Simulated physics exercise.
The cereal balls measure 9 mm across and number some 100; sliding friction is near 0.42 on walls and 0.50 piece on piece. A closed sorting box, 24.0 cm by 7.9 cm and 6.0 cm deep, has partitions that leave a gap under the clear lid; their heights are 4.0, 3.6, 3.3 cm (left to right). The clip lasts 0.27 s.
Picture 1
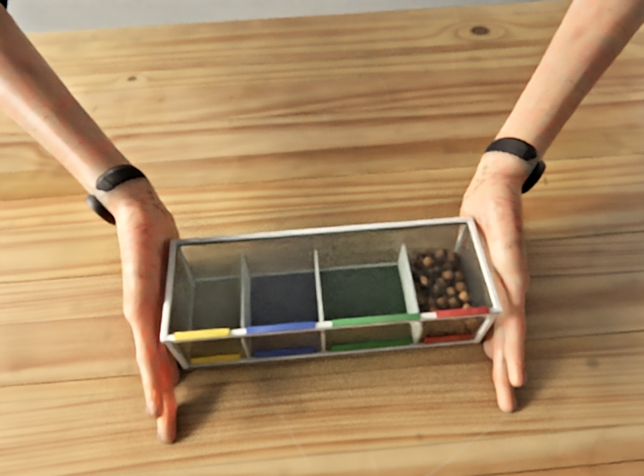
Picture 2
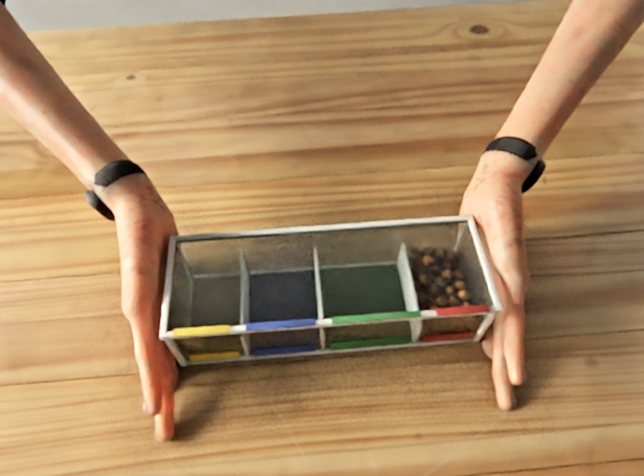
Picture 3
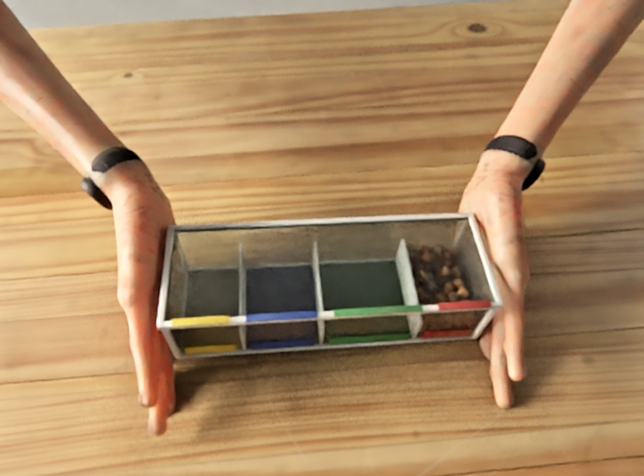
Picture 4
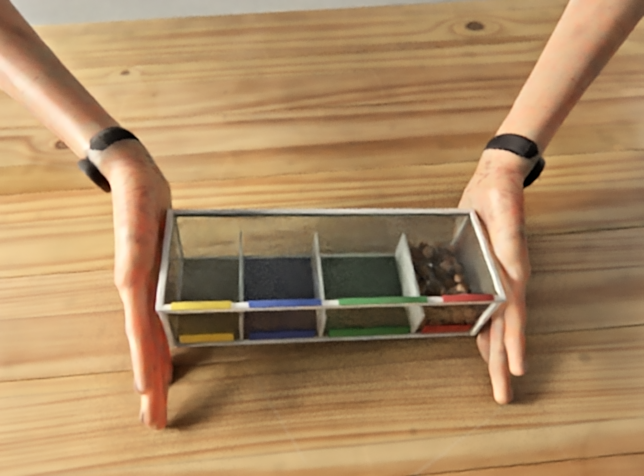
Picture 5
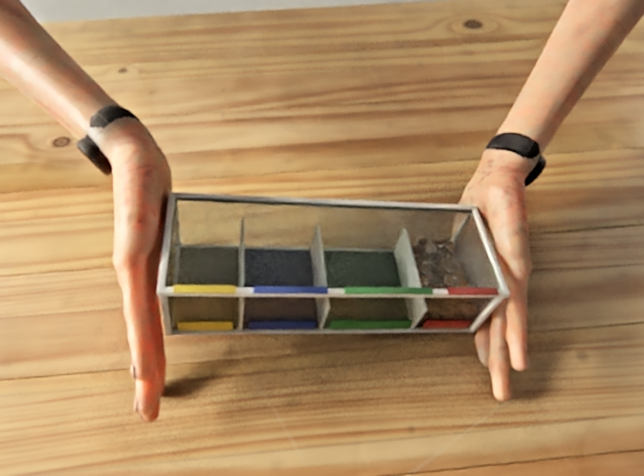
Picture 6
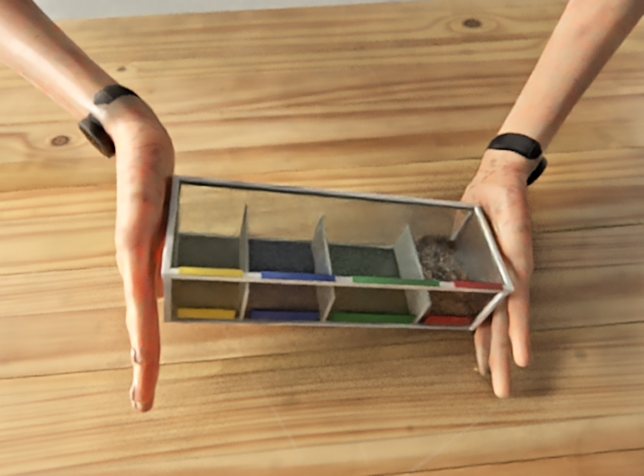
We see two hands holding a clear, closed sorting box with small brown balls in its red section at the right; the hands gradually tilt it, raising the left side, while the balls remain in that section.
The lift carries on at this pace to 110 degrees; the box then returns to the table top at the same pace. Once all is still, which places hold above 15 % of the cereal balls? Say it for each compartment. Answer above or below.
Red above, blue below, green below, yellow below.
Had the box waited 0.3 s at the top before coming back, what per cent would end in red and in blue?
Red 100; blue 0.
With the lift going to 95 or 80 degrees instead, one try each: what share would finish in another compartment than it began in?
Some 0 and 0 per cent.
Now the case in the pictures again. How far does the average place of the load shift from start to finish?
Some 1.0 cm.
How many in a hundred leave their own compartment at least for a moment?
Some 0 per cent.
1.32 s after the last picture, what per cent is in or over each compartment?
Red 100; blue 0; green 0; yellow 0.
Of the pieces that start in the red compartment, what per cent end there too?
Some 100 per cent.
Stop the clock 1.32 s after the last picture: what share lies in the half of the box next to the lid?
About 40 per cent.
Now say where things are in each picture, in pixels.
In the first picture, box tilt 0 degrees, front corners at (168, 337) and (495, 309); red 100 %.
In the second picture, box tilt 1 degrees, front corners at (167, 333) and (495, 307).
In the third picture, box tilt 3 degrees, front corners at (164, 323) and (496, 303), lowest corner right back.
In the fourth picture, box tilt 7 degrees, front corners at (163, 307) and (499, 297), lowest corner right back.
In the fifth picture, box tilt 11 degrees, front corners at (165, 289) and (502, 291), lowest corner right back.
In the sixth picture, box tilt 15 degrees, front corners at (169, 271) and (506, 287), lowest corner right back; red 100 %.
Then, 1.32 s after the last picture, tilt 110 degrees; red 100 %.
Then, 2.21 s after the last picture, tilt 50 degrees; red 100 %.
Then, 3.10 s after the last picture, tilt 0 degrees; red 100 %.
In the end, red 100 %, blue 0 %, green 0 %, yellow 0 %.
